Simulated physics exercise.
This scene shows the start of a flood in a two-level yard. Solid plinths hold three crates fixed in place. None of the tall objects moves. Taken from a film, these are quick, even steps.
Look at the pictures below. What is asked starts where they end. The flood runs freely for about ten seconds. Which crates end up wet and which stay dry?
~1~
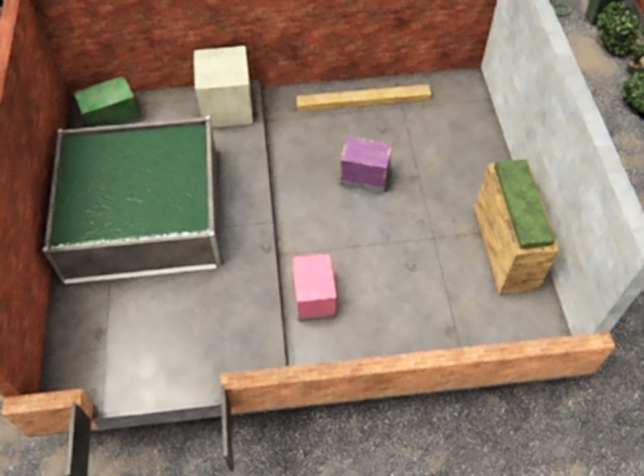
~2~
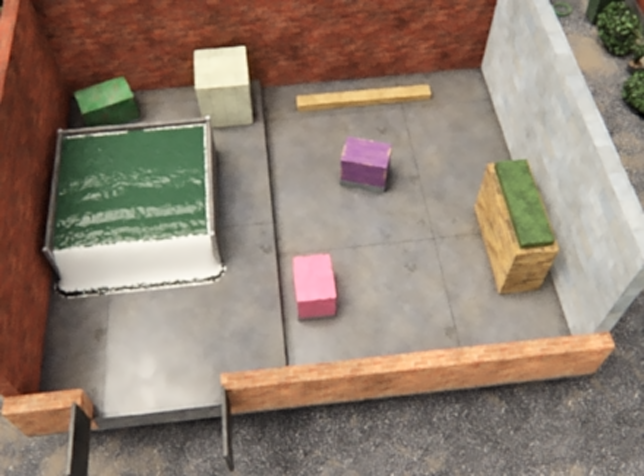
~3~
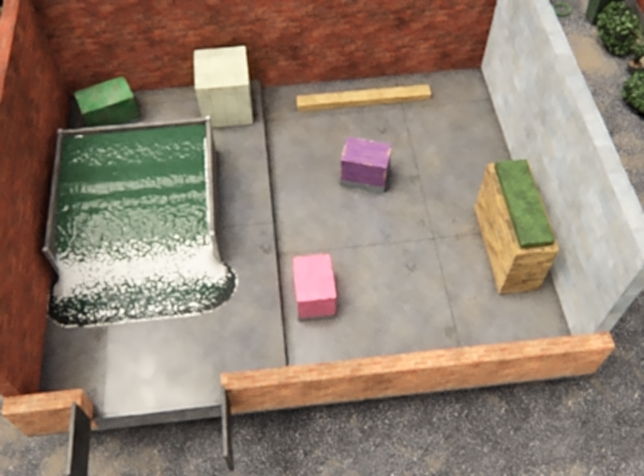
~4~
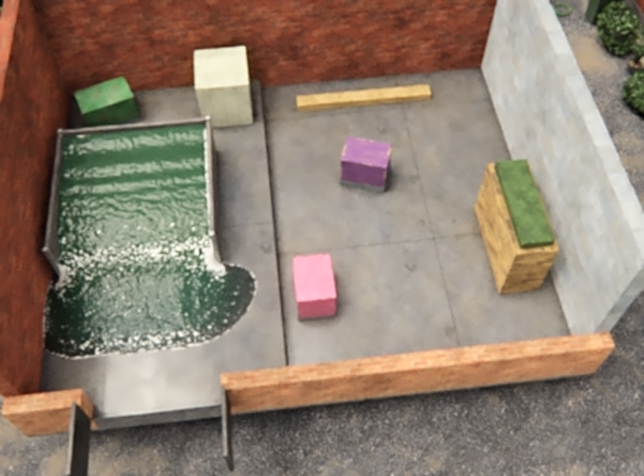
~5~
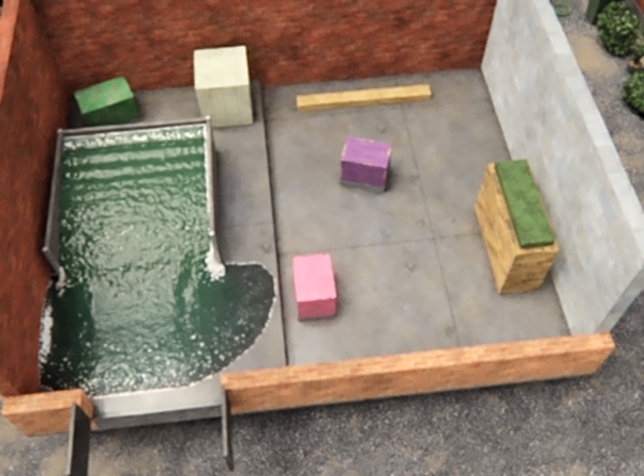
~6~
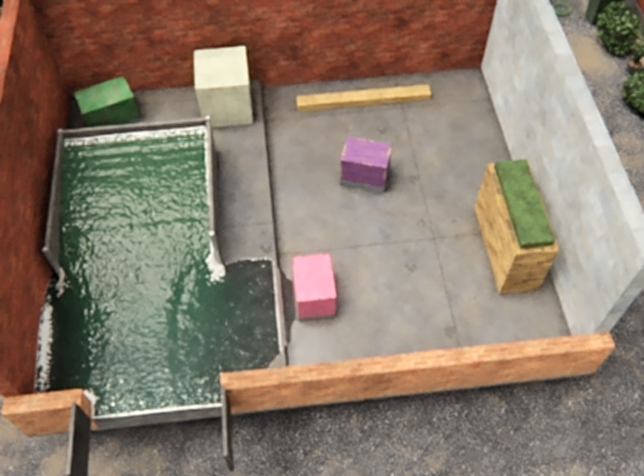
The purple crate is never reached; the pink crate is reached; the green crate is reached.
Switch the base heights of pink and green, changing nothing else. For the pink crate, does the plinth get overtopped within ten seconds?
Pink: Flooded.
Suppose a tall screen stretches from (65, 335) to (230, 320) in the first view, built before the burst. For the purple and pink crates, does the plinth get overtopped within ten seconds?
My reading: The purple crate ends up wet; the pink crate is wetted.
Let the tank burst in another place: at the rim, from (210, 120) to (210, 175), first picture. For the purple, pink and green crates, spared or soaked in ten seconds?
Result: Purple crate gets overtopped, pink crate gets overtopped, green crate is left untouched.
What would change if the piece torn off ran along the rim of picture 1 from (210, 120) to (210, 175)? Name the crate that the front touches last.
The green crate.
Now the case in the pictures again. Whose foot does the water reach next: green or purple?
First to get wet: The one in green.
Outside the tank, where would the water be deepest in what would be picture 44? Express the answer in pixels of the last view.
Roughly at pixel (551, 356).
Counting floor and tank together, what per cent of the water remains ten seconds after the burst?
Estimate: Near 44 %.
A moment on, water covers 20 % of the floor; the purple crate not reached, the pink crate water round its plinth, the green crate not reached.
Next, water covers 25 % of the floor; the purple crate not reached, the pink crate water round its plinth, the green crate not reached.
Then, water covers 40 % of the floor; the purple crate not reached, the pink crate water round its plinth, the green crate not reached.
Later, water covers 60 % of the floor; the purple crate water round its plinth, the pink crate water round its plinth, the green crate water round its plinth.
In the end, water covers 90 % of the floor; the purple crate stayed above the water, the pink crate was topped, the green crate was topped.
